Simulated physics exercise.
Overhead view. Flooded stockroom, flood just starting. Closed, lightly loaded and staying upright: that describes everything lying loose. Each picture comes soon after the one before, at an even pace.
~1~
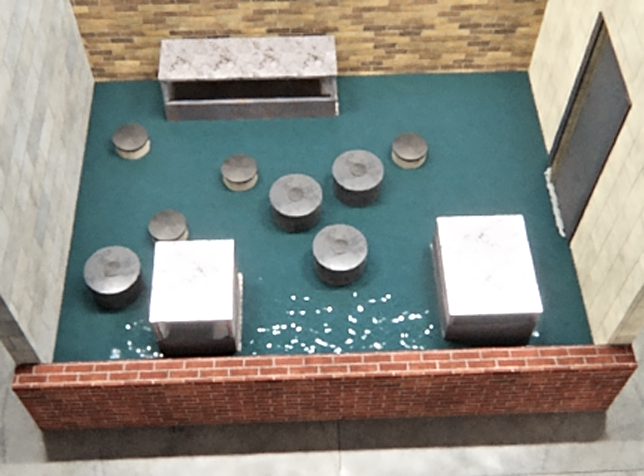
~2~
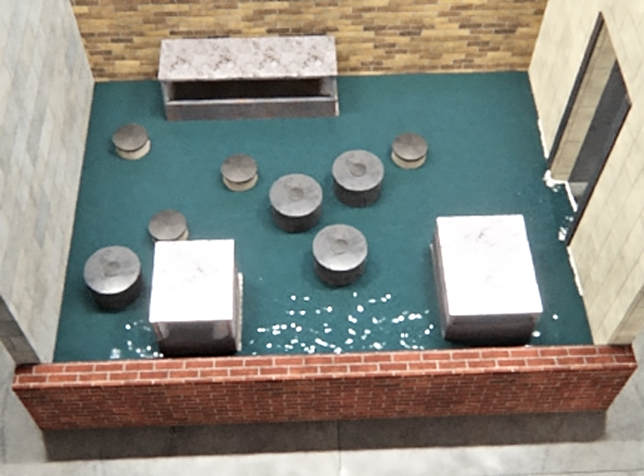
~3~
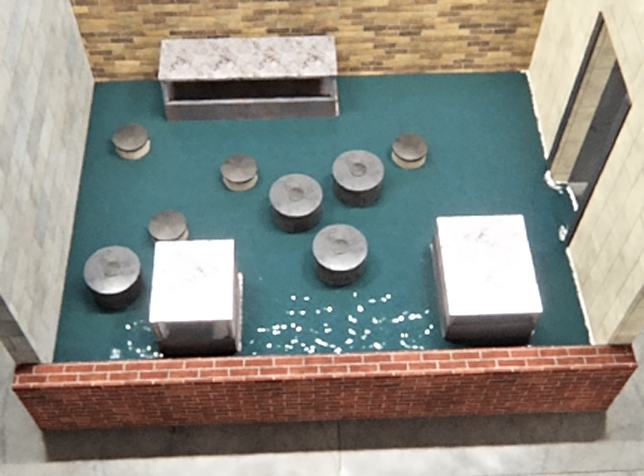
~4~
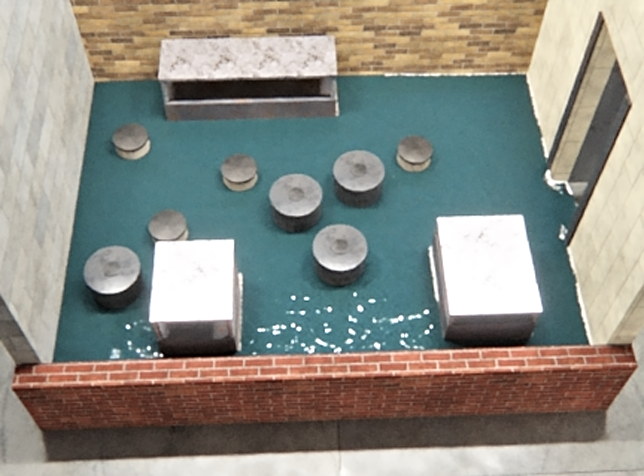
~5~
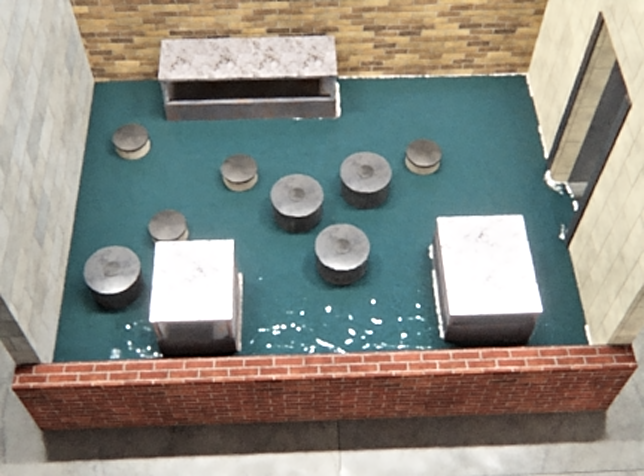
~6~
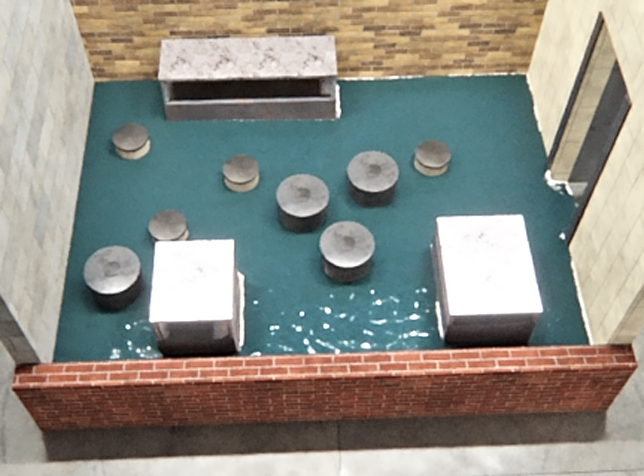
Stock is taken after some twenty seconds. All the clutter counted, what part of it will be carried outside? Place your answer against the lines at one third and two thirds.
It sits between the two lines.
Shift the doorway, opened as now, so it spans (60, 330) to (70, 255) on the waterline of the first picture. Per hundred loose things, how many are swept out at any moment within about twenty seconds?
About 90 %.
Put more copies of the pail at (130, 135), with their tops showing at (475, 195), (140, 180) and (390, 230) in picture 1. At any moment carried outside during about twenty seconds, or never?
Going through them one by one: Escaped / remained / escaped.
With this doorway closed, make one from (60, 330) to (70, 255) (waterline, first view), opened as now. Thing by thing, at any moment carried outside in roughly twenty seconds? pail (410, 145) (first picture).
Answer: Inside.
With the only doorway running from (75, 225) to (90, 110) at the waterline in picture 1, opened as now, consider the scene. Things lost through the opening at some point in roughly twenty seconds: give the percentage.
Roughly 90 in a hundred.
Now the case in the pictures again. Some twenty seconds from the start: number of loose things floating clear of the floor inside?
That comes out at 1.
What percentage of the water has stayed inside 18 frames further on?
70 %.
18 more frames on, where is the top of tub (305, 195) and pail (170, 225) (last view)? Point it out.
At about (421, 162) and (238, 223).
A moment on, 0 of 8 are out; 8 afloat.
Next, 2 of 8 are out; 6 afloat.
Later, 4 of 8 are out; 1 afloat.
In the end, 4 of 8 are out; 1 afloat.
